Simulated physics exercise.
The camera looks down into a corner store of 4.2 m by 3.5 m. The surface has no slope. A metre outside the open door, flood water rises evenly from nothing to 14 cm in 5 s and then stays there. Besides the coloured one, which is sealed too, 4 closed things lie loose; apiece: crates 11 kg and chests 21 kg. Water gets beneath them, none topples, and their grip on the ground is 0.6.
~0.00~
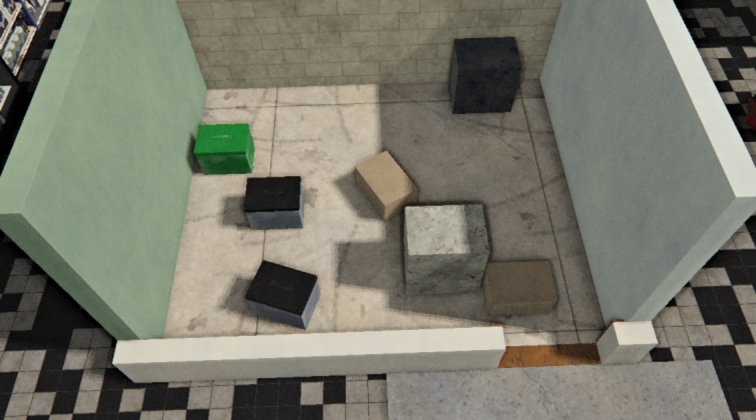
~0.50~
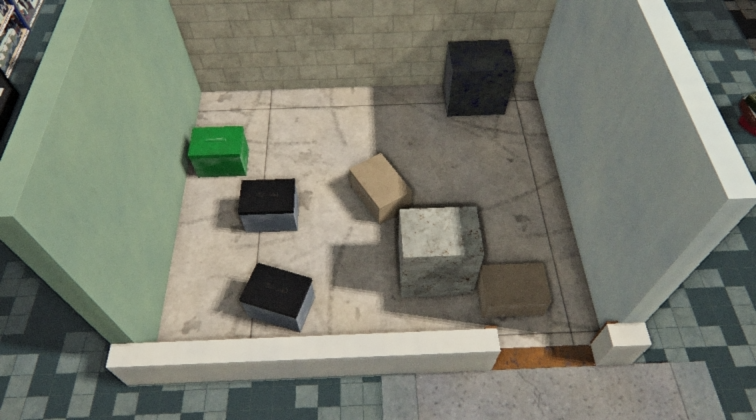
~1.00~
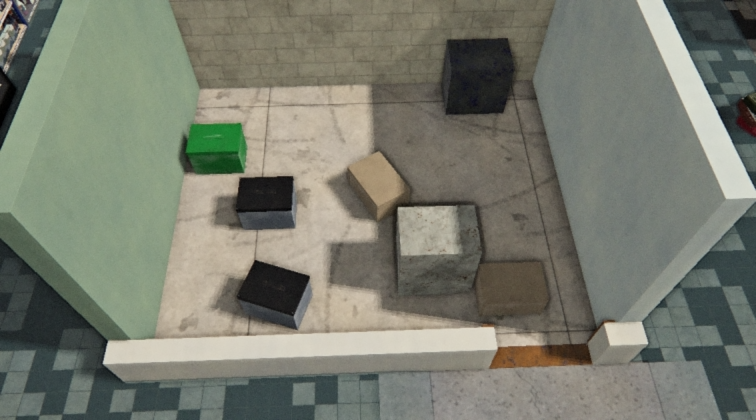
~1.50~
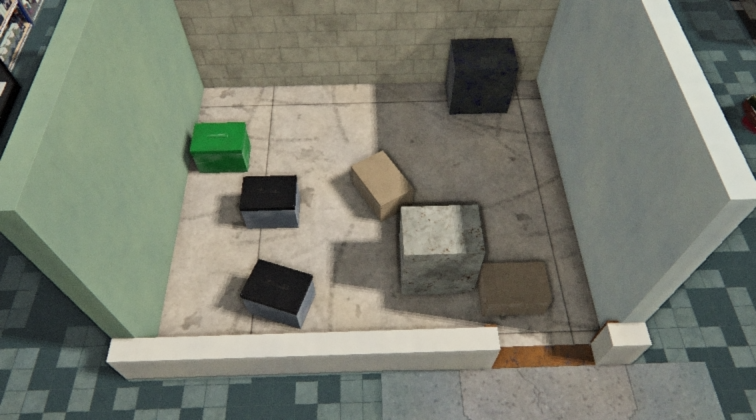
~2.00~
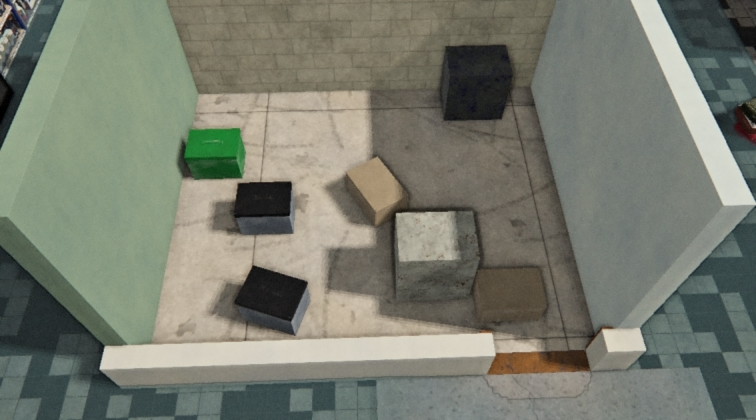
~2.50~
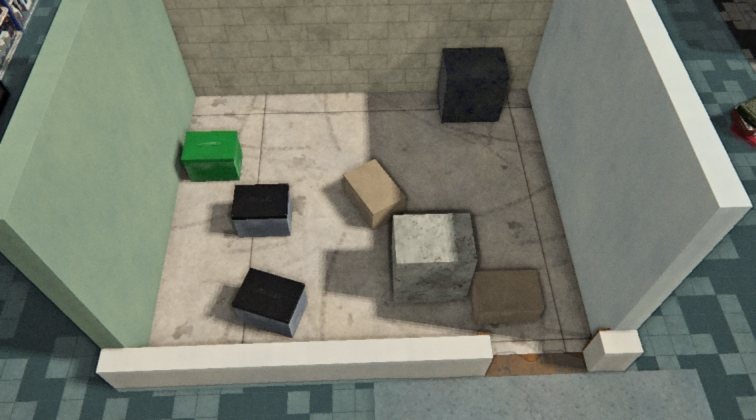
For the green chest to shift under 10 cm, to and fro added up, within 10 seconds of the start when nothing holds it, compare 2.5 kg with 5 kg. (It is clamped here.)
For it, the smaller load will do.
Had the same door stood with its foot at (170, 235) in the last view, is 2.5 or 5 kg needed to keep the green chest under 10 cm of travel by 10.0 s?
Then neither weight holds it.
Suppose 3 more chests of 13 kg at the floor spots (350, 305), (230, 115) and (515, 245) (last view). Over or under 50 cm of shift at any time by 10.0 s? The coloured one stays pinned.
In turn: Under, less, past it.
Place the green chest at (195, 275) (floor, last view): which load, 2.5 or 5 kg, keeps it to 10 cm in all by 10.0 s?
The smaller is enough.
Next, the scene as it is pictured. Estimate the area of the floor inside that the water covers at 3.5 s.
About 0.5 m2.
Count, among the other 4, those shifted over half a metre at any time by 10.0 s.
1 of them.
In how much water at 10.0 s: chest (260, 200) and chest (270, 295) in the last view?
Roughly 0 and 1 cm.
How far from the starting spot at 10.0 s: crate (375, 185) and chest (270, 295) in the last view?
In that order: 0 cm, 0 cm.
After 3.5 s the green chest would be 0 cm from its start with 2.5 kg and 0 cm from its start with 5 kg; 0 cm of water round it then.
After 4.5 s the green chest would be 0 cm from its start with 2.5 kg and 0 cm from its start with 5 kg; 0 cm of water round it then.
After 7.0 s the green chest would be 0 cm from its start with 2.5 kg and 0 cm from its start with 5 kg; 0 cm of water round it then.
After 10.0 s the green chest would be 0 cm from its start with 2.5 kg and 0 cm from its start with 5 kg; 0 cm of water round it then.
